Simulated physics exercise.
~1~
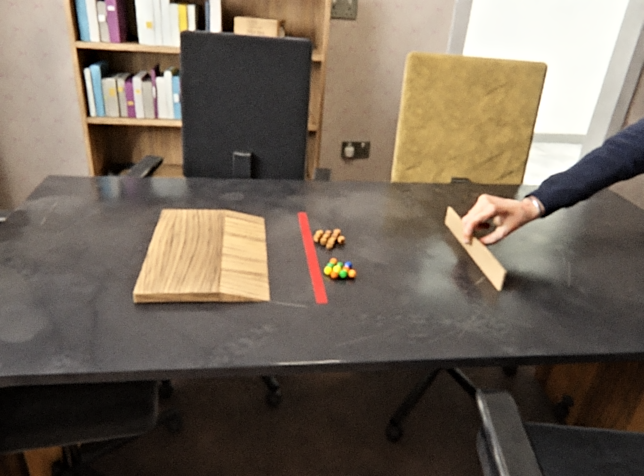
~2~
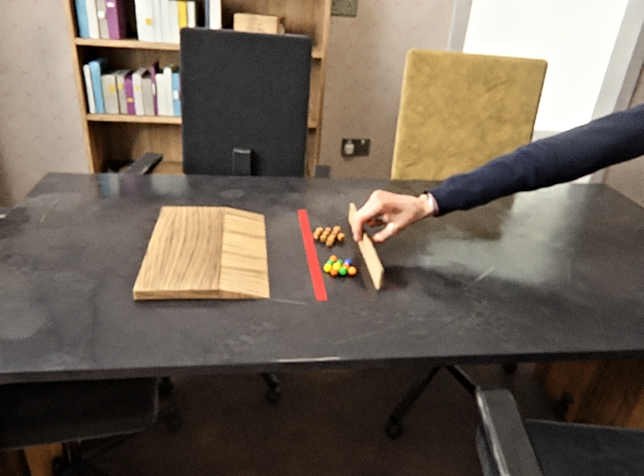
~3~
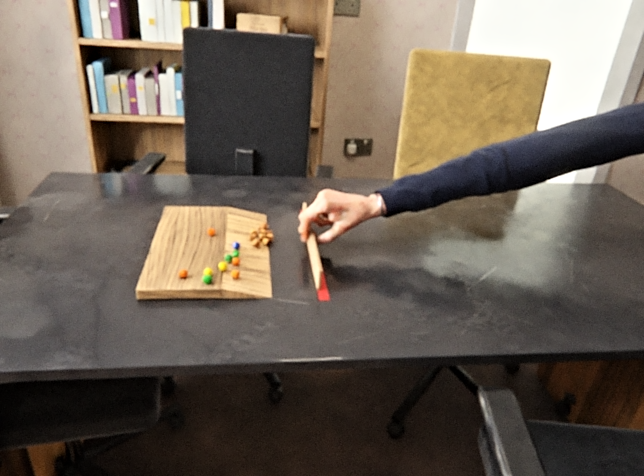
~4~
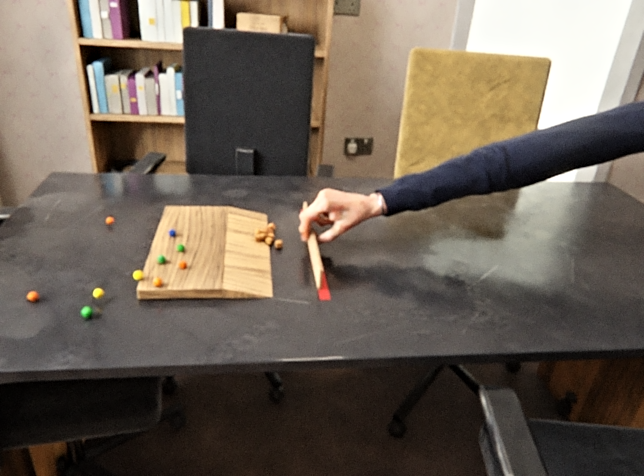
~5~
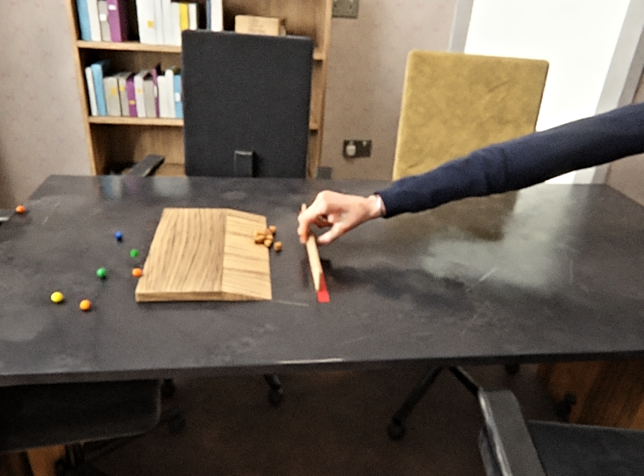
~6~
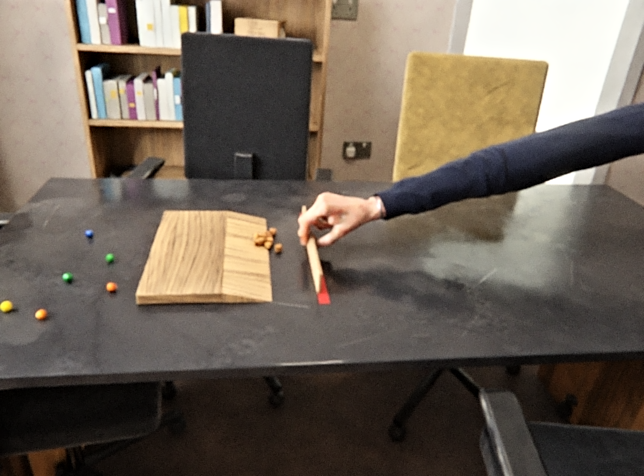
A hand in a dark blue sleeve holds a thin wooden strip upright on a dark table, seen from slightly above by a gently swaying camera. A wooden slab with a sloping edge lies at left, beside a red tape line and two batches of small pieces, brownish-orange behind and multicoloured in front. The hand slides the strip left, sweeping both batches toward the slab, and stops at the tape. The coloured balls roll up over the slab and scatter across the table to the left. The brownish pieces stay clustered around the slab's right edge, some resting on the slope.
